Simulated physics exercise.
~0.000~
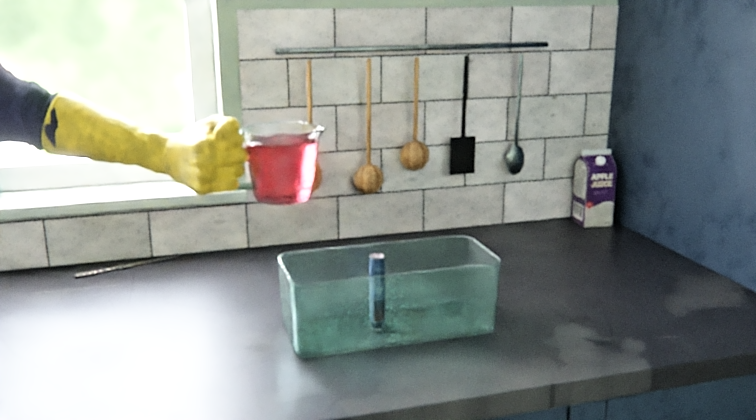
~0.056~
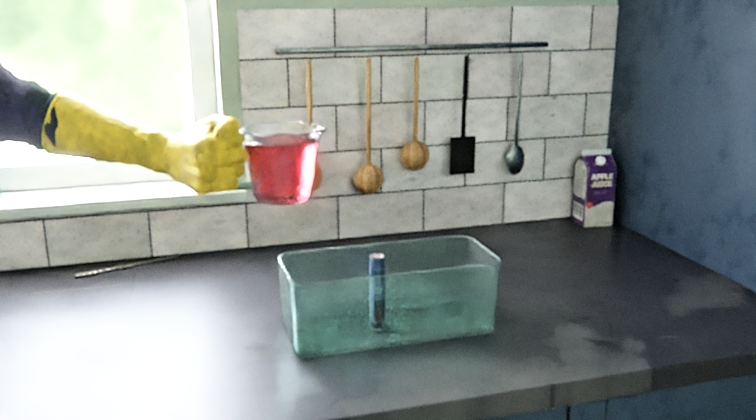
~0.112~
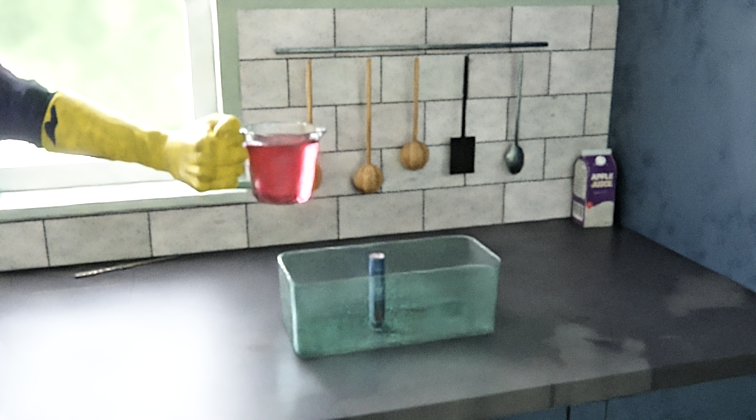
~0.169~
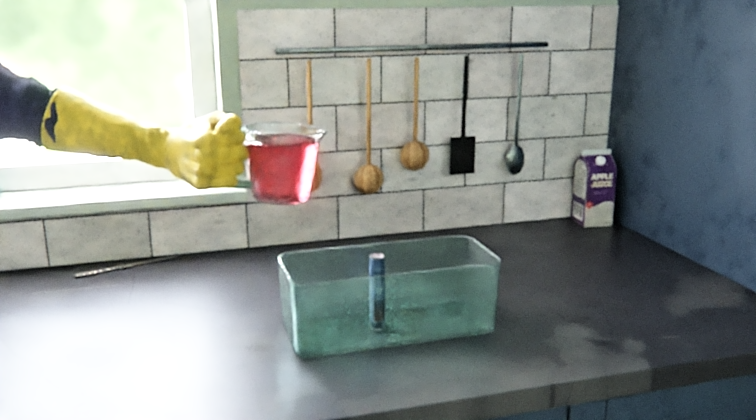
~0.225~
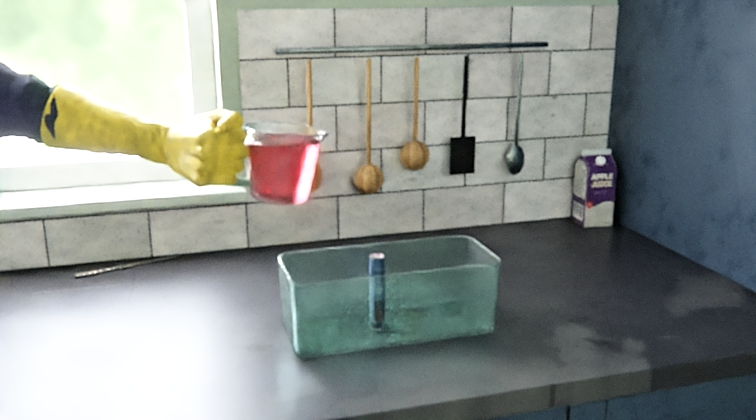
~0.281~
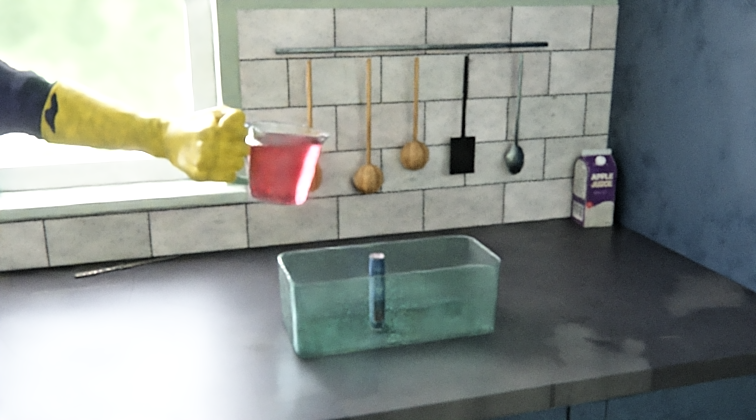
Measuring jug of red liquid tilting slightly rightwards in a yellow-gloved hand, above and left of a clear oblong basin holding a tin.
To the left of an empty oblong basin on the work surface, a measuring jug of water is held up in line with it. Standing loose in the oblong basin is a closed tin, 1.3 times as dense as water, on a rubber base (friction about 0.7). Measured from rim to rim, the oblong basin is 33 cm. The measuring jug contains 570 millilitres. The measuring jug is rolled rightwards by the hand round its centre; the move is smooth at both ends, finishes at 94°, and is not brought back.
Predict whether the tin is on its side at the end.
It keels over.
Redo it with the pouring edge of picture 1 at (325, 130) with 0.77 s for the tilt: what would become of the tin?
Then the tin comes down.
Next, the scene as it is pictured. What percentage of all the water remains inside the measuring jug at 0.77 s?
I reckon about 78 in a hundred is still held.
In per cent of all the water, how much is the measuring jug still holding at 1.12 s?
Around 28 percent of it.
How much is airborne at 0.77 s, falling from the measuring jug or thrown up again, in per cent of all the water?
At that moment, about 18 percent.
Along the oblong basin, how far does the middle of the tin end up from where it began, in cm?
Around 8.0 cm.
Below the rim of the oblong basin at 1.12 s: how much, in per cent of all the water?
Near 50 in a hundred.
Then, 0.77 s in, the tilt is 54° and 79 per cent is still to pour; the tin stands where it began.
Then, 1.12 s in, the tilt is 85° and 28 per cent is still to pour; the tin stands where it began.
Then, 1.50 s in, the tilt is 94° and 3 per cent is still to pour; the tin lies on its side.
Then, 1.90 s in, the tilt is 94° and 0 per cent is still to pour; the tin lies on its side.
Finally, the tin lies on its side.
